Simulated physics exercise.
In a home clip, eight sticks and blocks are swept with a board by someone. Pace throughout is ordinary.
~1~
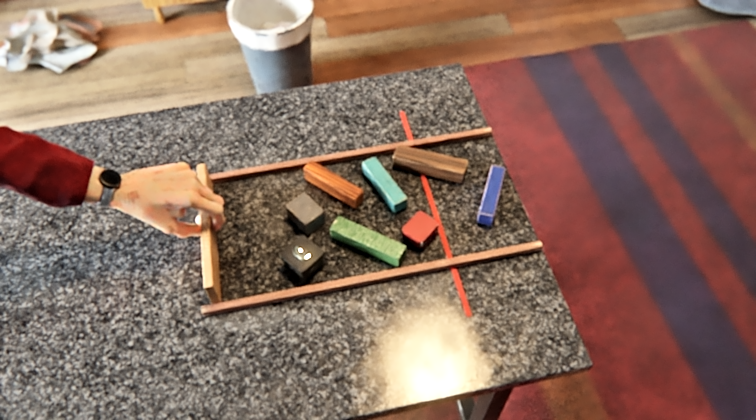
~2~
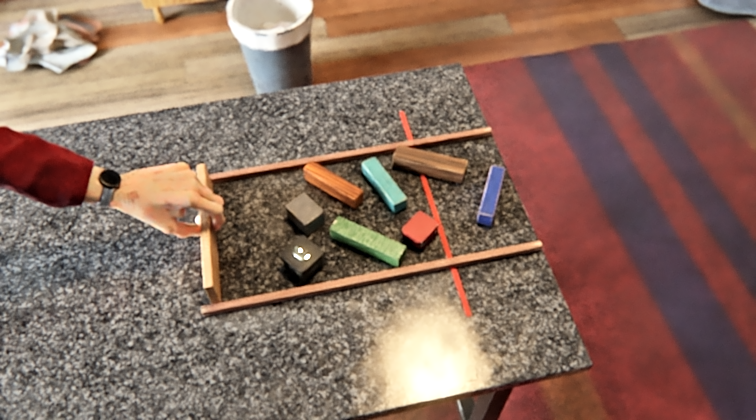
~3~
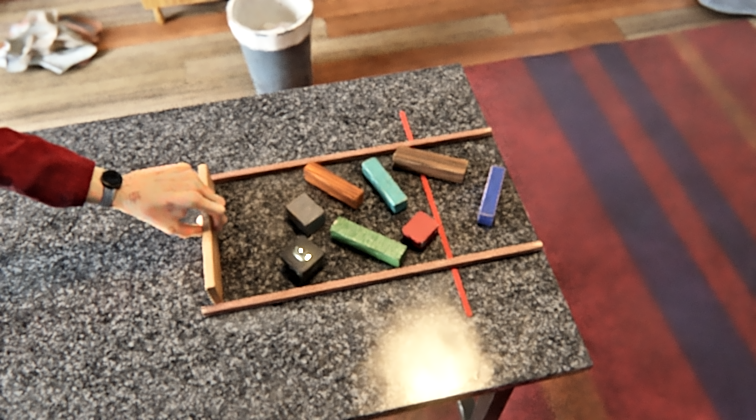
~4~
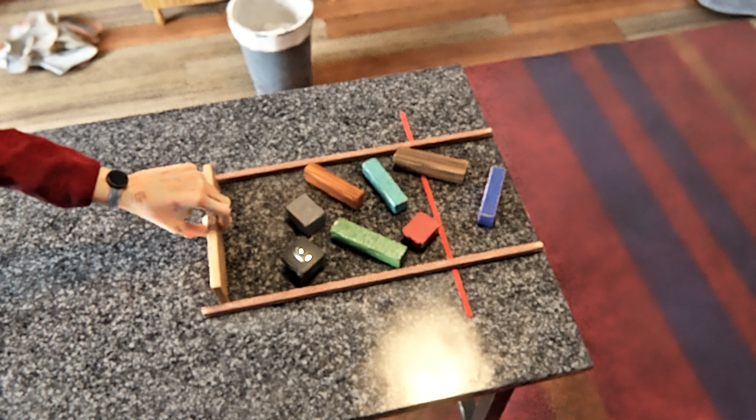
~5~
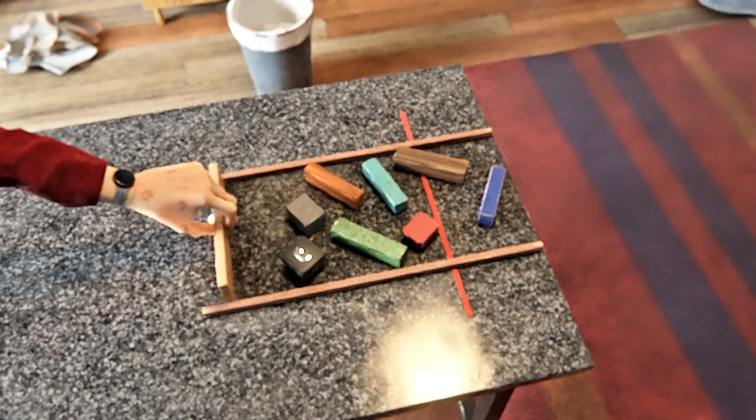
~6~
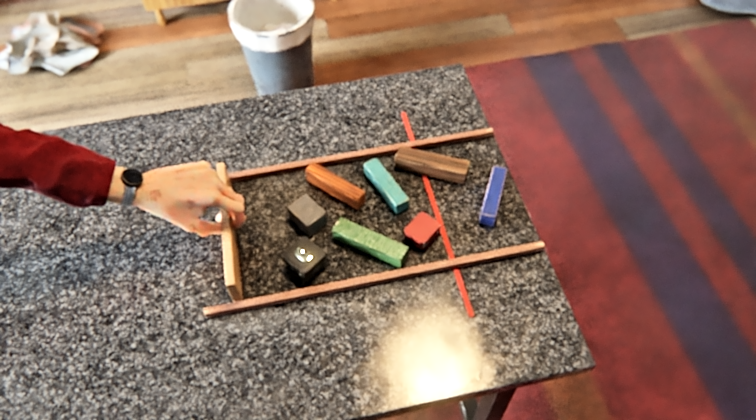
A person's hand, with a dark red sleeve and a black watch, grips a light wooden board at the left of a speckled grey tabletop, seen from above at an angle. Between two wooden rails lie orange, turquoise, brown and green pieces, two dark blocks and a red one, with blue at right beyond most of a red line. The hand slides the board slightly rightward, while the pieces and view stay nearly still.
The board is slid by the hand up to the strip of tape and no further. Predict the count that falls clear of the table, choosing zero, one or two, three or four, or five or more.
Lost: Nothing.
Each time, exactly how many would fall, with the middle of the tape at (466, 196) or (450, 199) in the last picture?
Try 1: 2; try 2: 1.
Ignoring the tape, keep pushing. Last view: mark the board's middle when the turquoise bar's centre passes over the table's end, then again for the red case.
Roughly at (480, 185) and roughly at (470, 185).
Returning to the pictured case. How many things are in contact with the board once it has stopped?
3 in contact.
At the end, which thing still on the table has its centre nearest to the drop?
It's the blue stick that ends up nearest.
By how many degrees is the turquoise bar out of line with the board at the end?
About 30 degrees.
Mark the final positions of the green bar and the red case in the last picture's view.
The green bar ends up near (488, 221), and the red case near (485, 199).
Soon after, none off yet; blue stick at rest near (493, 196); brown stick at rest near (432, 165); red case at rest near (422, 232).
Then, none off yet; blue stick at rest near (493, 196); brown stick moving near (435, 163); red case moved about its own width near (444, 219).
At rest, the number that fall off is zero.
